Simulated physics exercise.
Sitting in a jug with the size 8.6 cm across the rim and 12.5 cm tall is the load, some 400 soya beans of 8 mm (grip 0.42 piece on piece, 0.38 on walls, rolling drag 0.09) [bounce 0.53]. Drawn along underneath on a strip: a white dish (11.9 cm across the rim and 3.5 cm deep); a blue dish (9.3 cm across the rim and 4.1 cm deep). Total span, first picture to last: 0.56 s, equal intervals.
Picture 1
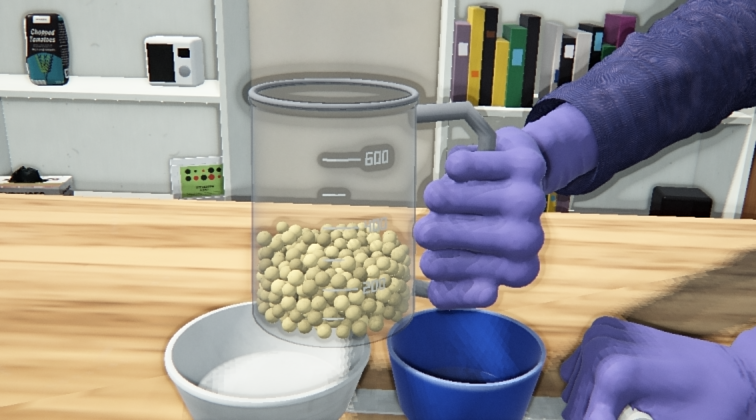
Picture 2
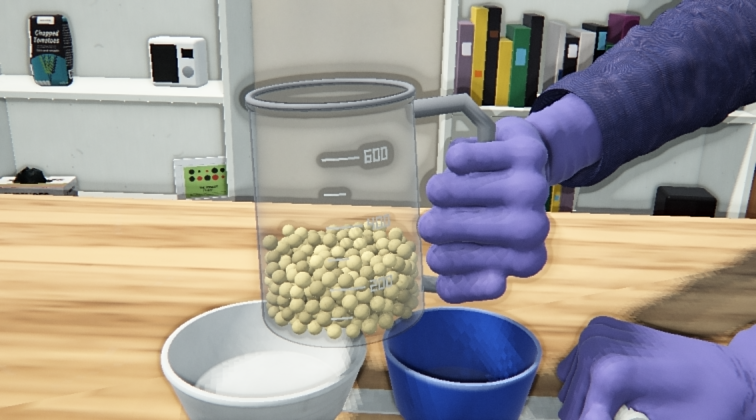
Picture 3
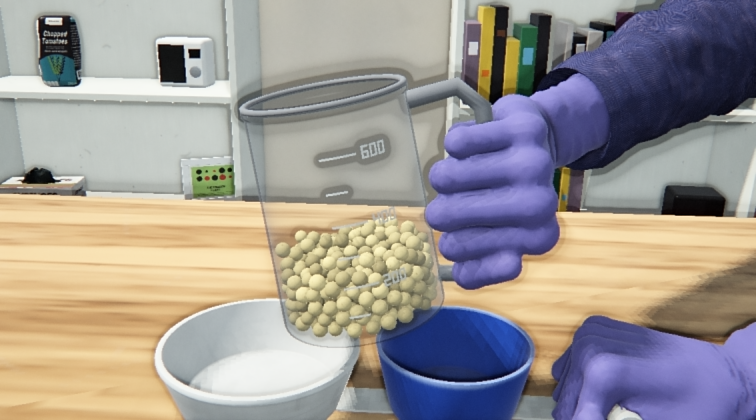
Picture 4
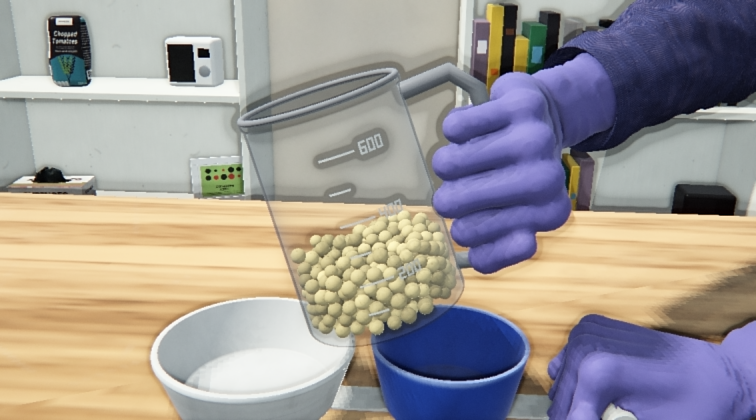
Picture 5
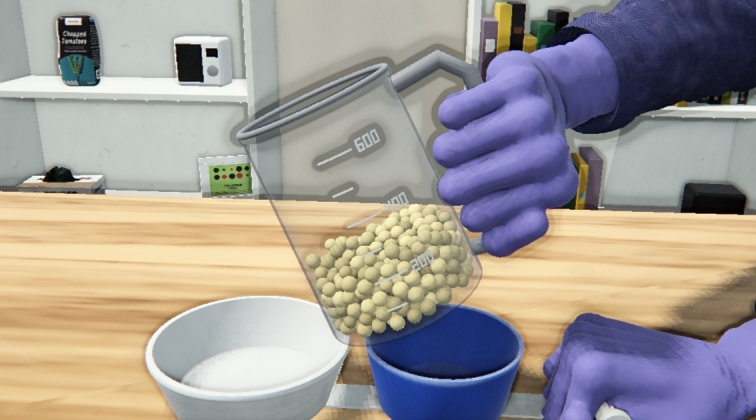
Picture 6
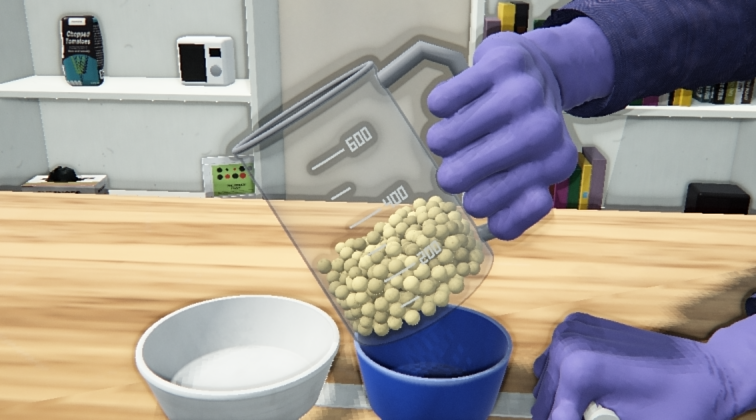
Purple-gloved hand tilting a clear jug of pale beans steadily to the left above a white dish and a blue dish.
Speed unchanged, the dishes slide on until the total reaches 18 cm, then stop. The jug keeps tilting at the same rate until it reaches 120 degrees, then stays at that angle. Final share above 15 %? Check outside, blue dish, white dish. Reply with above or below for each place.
Outside: Below, blue dish: Above, white dish: Below.
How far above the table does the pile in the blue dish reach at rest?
I'd guess close to 5.5 centimetres.
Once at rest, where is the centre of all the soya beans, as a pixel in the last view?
Around (210, 355).
Then, 0.69 s after the last picture, tilt 76 degrees; jug 100 %; middle of all pieces on or above the table near (426, 236).
Then, 1.28 s after the last picture, tilt 113 degrees; blue dish 10 %, jug 90 %; middle of all pieces on or above the table near (374, 250).
Then, 1.80 s after the last picture, tilt 120 degrees; blue dish 95 %; middle of all pieces on or above the table near (224, 352).
Then, 2.32 s after the last picture, tilt 120 degrees; blue dish 95 %, outside 5 %; middle of all pieces on or above the table near (211, 357).
In the end, blue dish 95 %, outside 5 %, white dish 0 %, jug 0 %.
